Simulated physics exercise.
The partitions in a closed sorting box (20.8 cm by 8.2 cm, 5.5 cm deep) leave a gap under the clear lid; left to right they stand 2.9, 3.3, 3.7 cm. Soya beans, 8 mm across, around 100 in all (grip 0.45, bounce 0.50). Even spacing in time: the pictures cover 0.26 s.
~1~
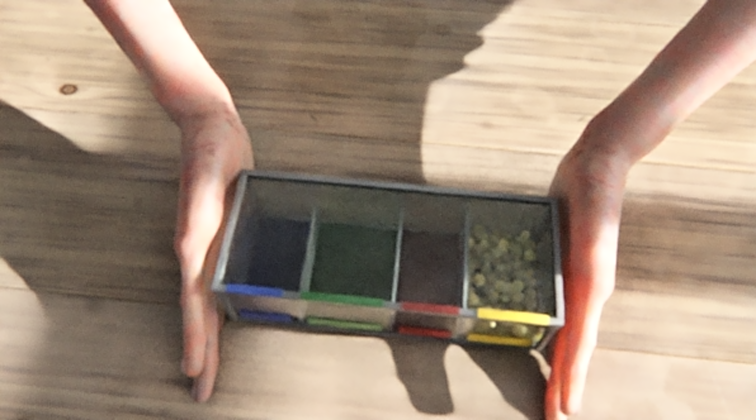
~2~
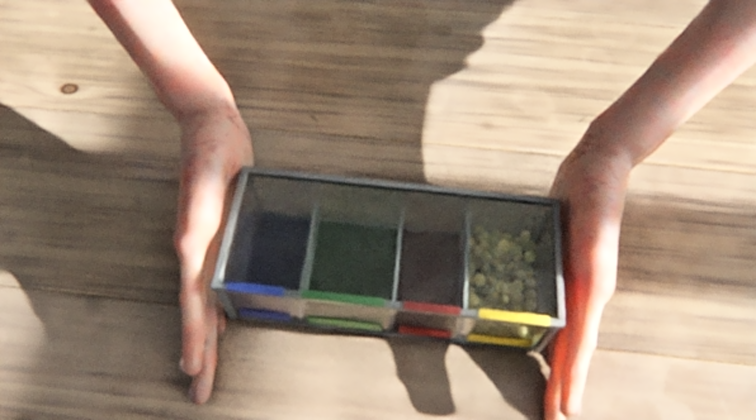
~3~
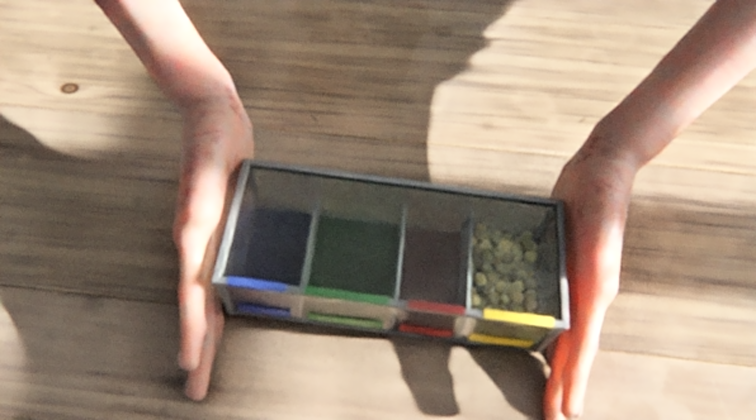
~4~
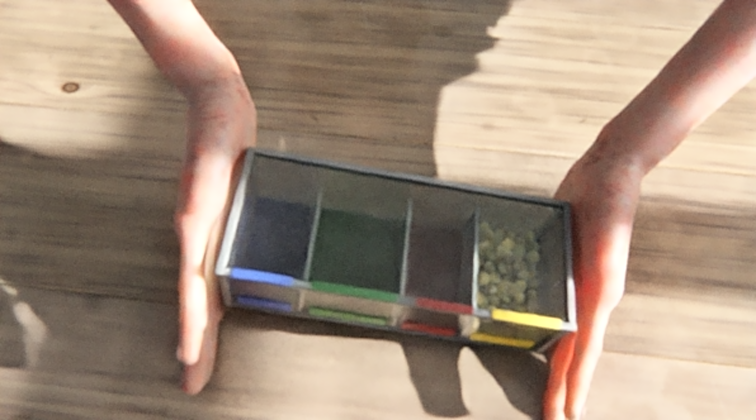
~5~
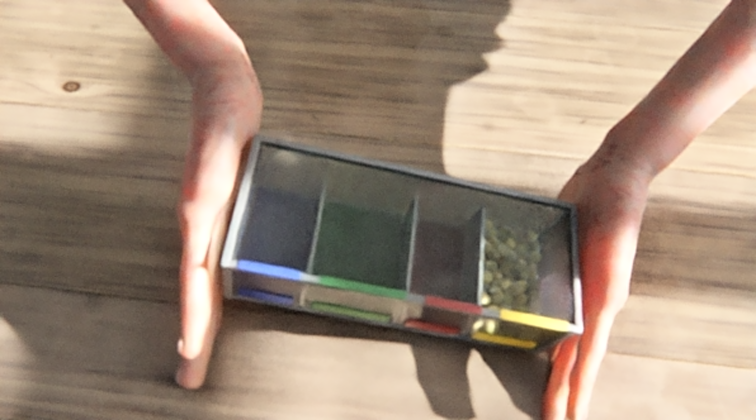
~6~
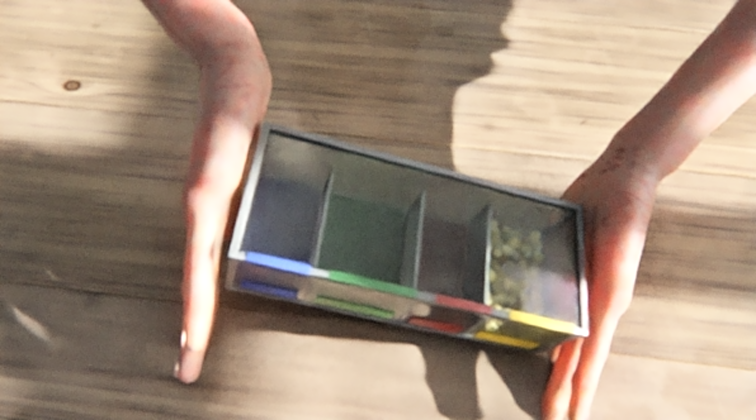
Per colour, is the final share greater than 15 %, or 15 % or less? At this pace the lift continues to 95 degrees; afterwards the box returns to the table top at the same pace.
Red: It'll probably finish at or short of fifteen percent of the pieces; blue: It'll probably finish at or short of fifteen percent of the pieces; green: It'll probably finish at or short of fifteen percent of the pieces; yellow: It'll probably finish past fifteen percent of the pieces.
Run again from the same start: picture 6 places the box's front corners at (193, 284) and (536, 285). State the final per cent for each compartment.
Per cent by compartment: Red 5, blue 45, green 10, yellow 45.
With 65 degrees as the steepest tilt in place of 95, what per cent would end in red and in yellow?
You'd get red at 0 % and yellow at 100 %.
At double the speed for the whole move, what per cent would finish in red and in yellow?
My answer: Red gets 0 %, while yellow gets 100 %.
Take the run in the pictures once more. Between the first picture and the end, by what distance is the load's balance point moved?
Around 0.5 centimetres, start to finish.
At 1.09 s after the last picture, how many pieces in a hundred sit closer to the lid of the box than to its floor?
About 30 %.
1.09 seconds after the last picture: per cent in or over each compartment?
Red 0, blue 0, green 0, yellow 100.
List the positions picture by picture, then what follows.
The first picture shows box tilt 0 degrees, front corners at (220, 286) and (556, 320); yellow 100 %.
The second picture shows box tilt 1 degrees, front corners at (220, 284) and (557, 321).
The third picture shows box tilt 4 degrees, front corners at (220, 278) and (561, 322), lowest corner right front.
The fourth picture shows box tilt 8 degrees, front corners at (224, 270) and (568, 324), lowest corner right front.
The fifth picture shows box tilt 12 degrees, front corners at (229, 261) and (574, 327), lowest corner right front.
The sixth picture shows box tilt 16 degrees, front corners at (237, 253) and (580, 329), lowest corner right front; yellow 100 %.
Then, 1.09 s after the last picture, tilt 95 degrees; yellow 100 %.
Then, 1.82 s after the last picture, tilt 42 degrees; yellow 100 %.
Then, 2.57 s after the last picture, tilt 0 degrees; yellow 100 %.
In the end, red 0 %, blue 0 %, green 0 %, yellow 100 %.
